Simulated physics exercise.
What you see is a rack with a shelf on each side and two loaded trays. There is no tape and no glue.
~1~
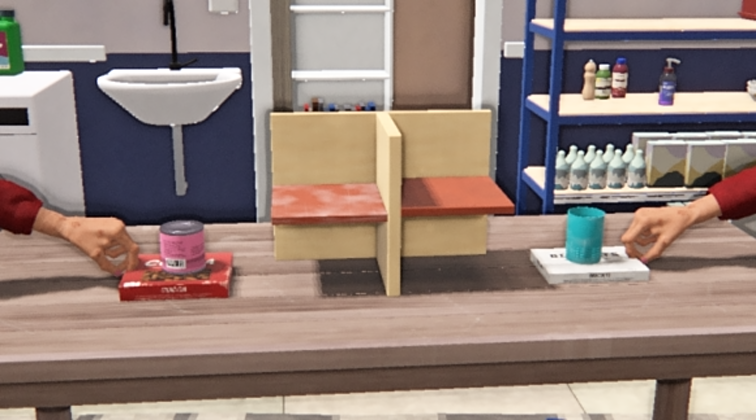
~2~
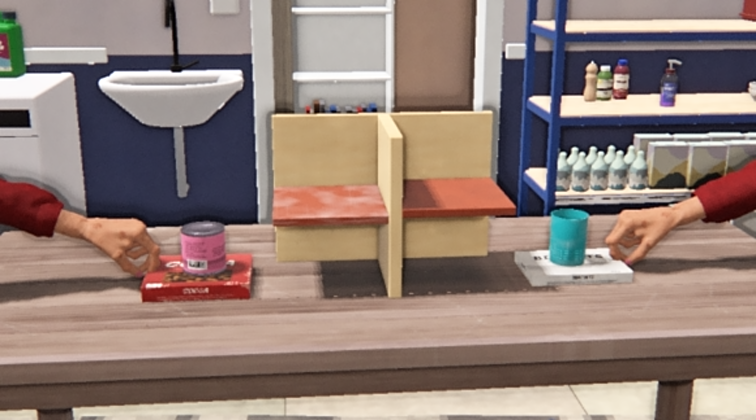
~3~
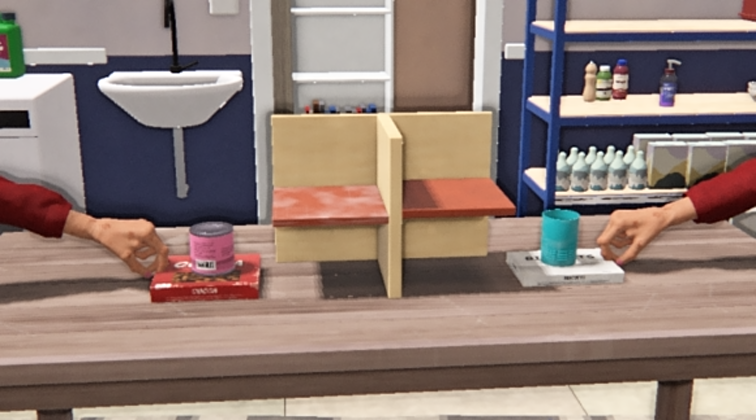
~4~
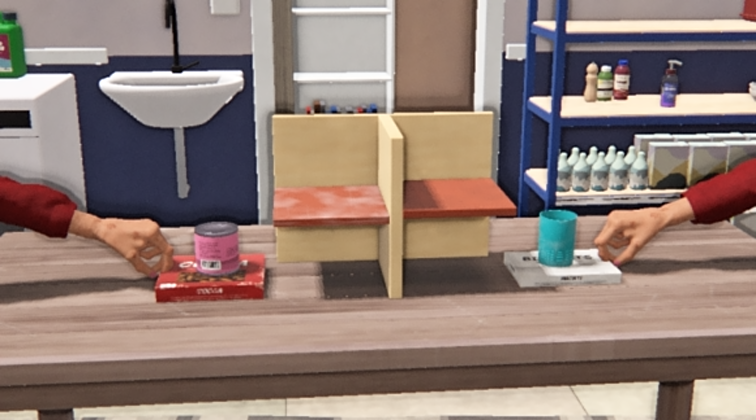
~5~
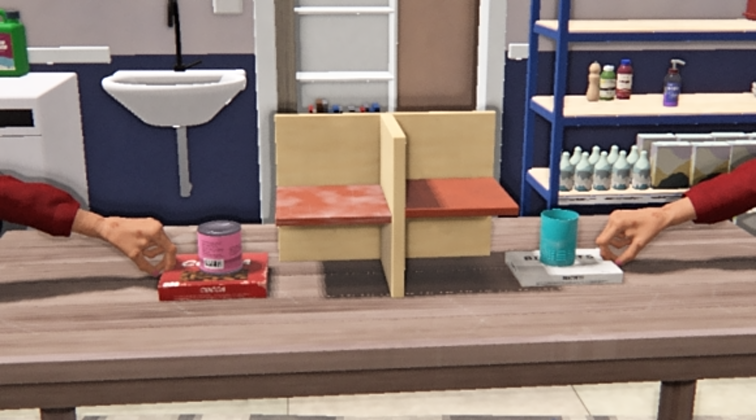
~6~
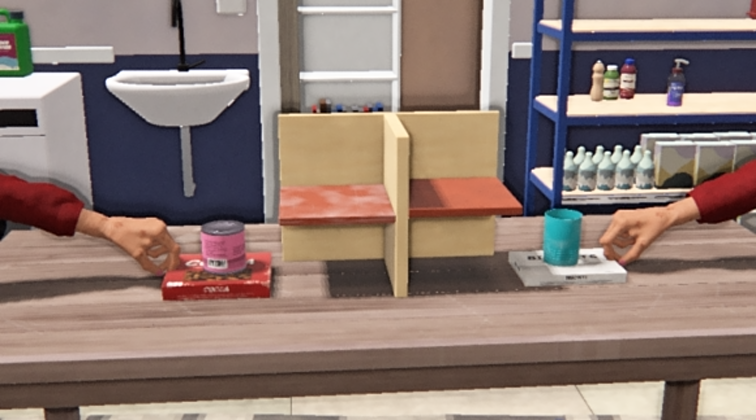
We see a wooden rack with a red shelf on each side, as two hands slide a pink tin on a red packet and a turquoise beaker on a white packet inward, then the items barely shift.
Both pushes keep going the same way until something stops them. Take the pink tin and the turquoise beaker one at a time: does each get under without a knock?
In the end the pink tin is spared, the turquoise beaker is spared.
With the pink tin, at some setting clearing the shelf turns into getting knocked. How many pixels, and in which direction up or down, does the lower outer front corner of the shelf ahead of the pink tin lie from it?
It takes a move of about 16 pixels downwards.
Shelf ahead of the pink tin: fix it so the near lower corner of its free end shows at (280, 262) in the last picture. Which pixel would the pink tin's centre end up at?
Rest point, approximately (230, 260).
Then, 0.76 s after the last picture, pink tin riding along near (258, 247); turquoise beaker riding along near (528, 239).
Then, 1.38 s after the last picture, pink tin riding along near (298, 246); turquoise beaker riding along near (488, 241).
At rest, the pink tin clears the shelf, near (336, 244); the turquoise beaker clears the shelf, near (453, 242).
